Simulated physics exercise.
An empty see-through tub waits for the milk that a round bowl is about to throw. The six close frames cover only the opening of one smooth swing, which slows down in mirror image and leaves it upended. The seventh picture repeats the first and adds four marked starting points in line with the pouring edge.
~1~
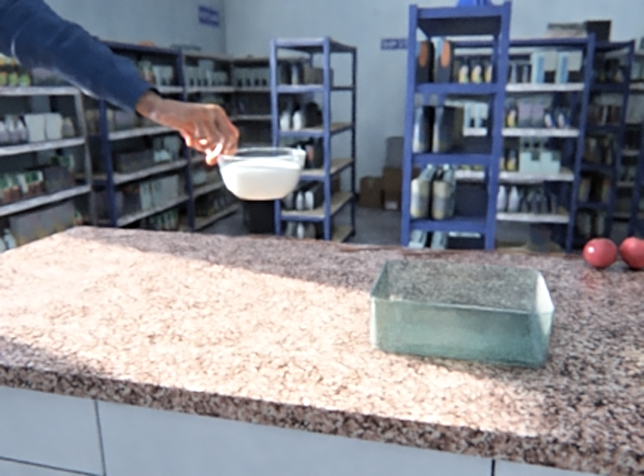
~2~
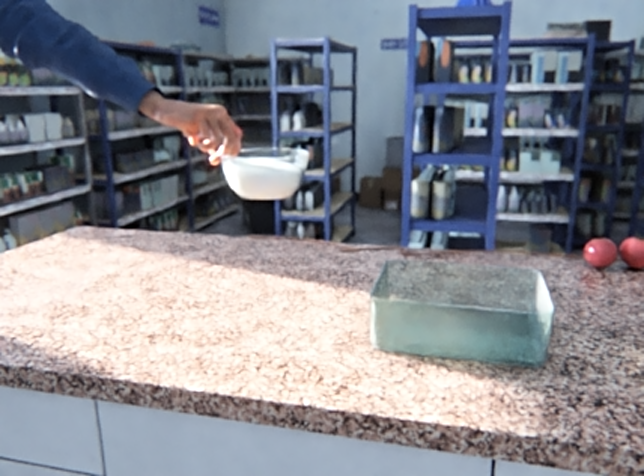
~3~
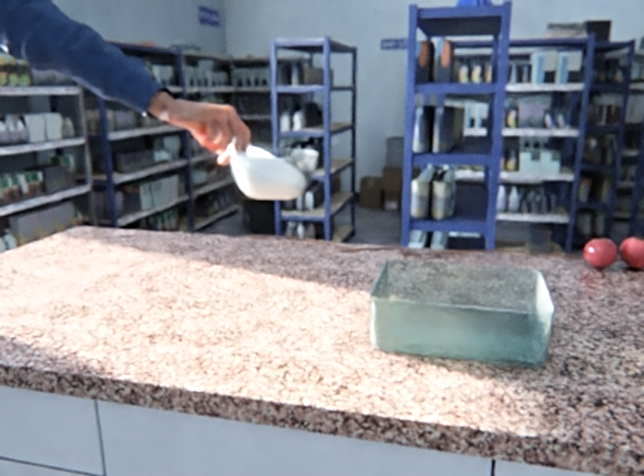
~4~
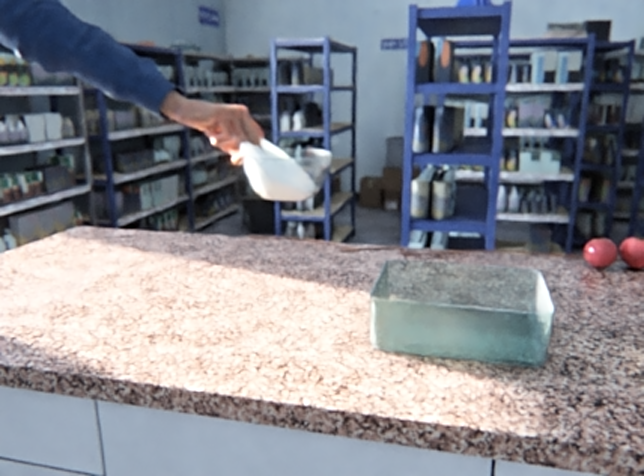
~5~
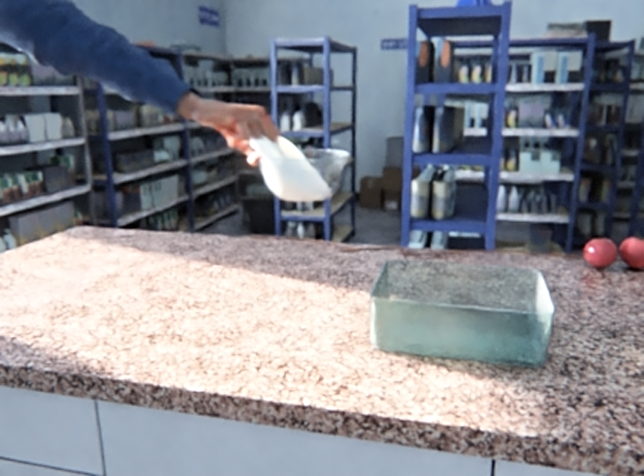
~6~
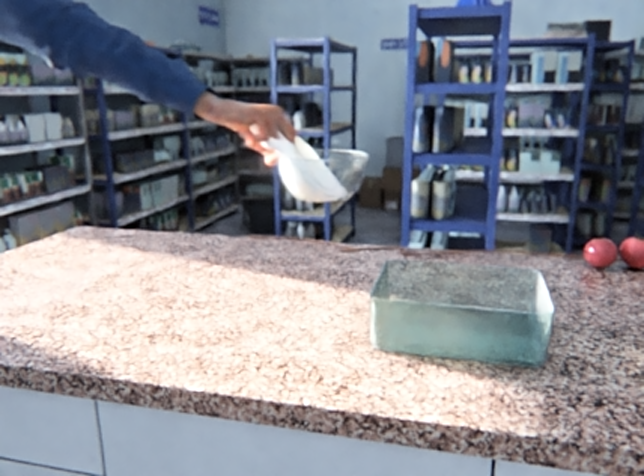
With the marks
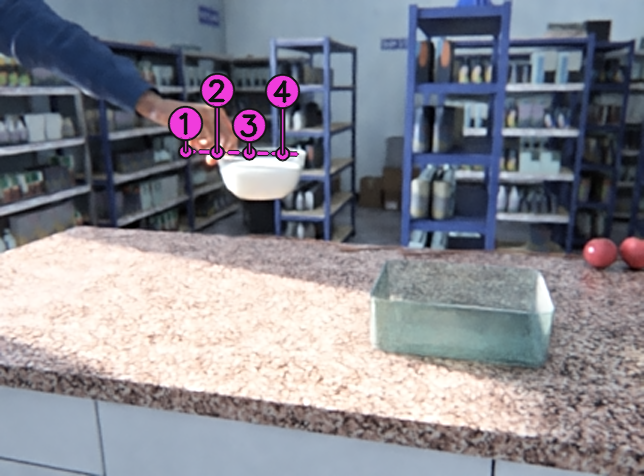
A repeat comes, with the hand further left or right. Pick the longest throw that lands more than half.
Take 4.
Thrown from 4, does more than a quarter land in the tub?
Yes, it does.
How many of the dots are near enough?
One.
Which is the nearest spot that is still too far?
It is 3.
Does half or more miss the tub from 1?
Yes.
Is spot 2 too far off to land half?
Yes, it does.
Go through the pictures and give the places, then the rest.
Upright, lip at (301, 154); tub from (371, 347) to (546, 365); nothing has left yet, in the first frame.
Upright, lip at (305, 154); nothing has left yet, in the second frame.
Upright, lip at (314, 154); milk is over the rim, down to (244, 152), in the third frame.
Upright, lip at (328, 154); milk is over the rim, down to (249, 152), in the fourth frame.
Upright, lip at (346, 155); milk is over the rim, down to (274, 153), in the fifth frame.
Upright, lip at (364, 155); milk is over the rim, down to (293, 153), in the sixth frame.
On the marked copy, 1 at (185, 151); 2 at (217, 152); 3 at (249, 153); 4 at (282, 153).
With 1, about 0 % lands in the tub, 100 % falls short.
With 2, about 5 % lands in the tub, 94 % falls short.
With 3, about 32 % lands in the tub, 63 % falls short and 5 % goes beside or beyond.
With 4, about 74 % lands in the tub, 17 % falls short and 9 % goes beside or beyond.
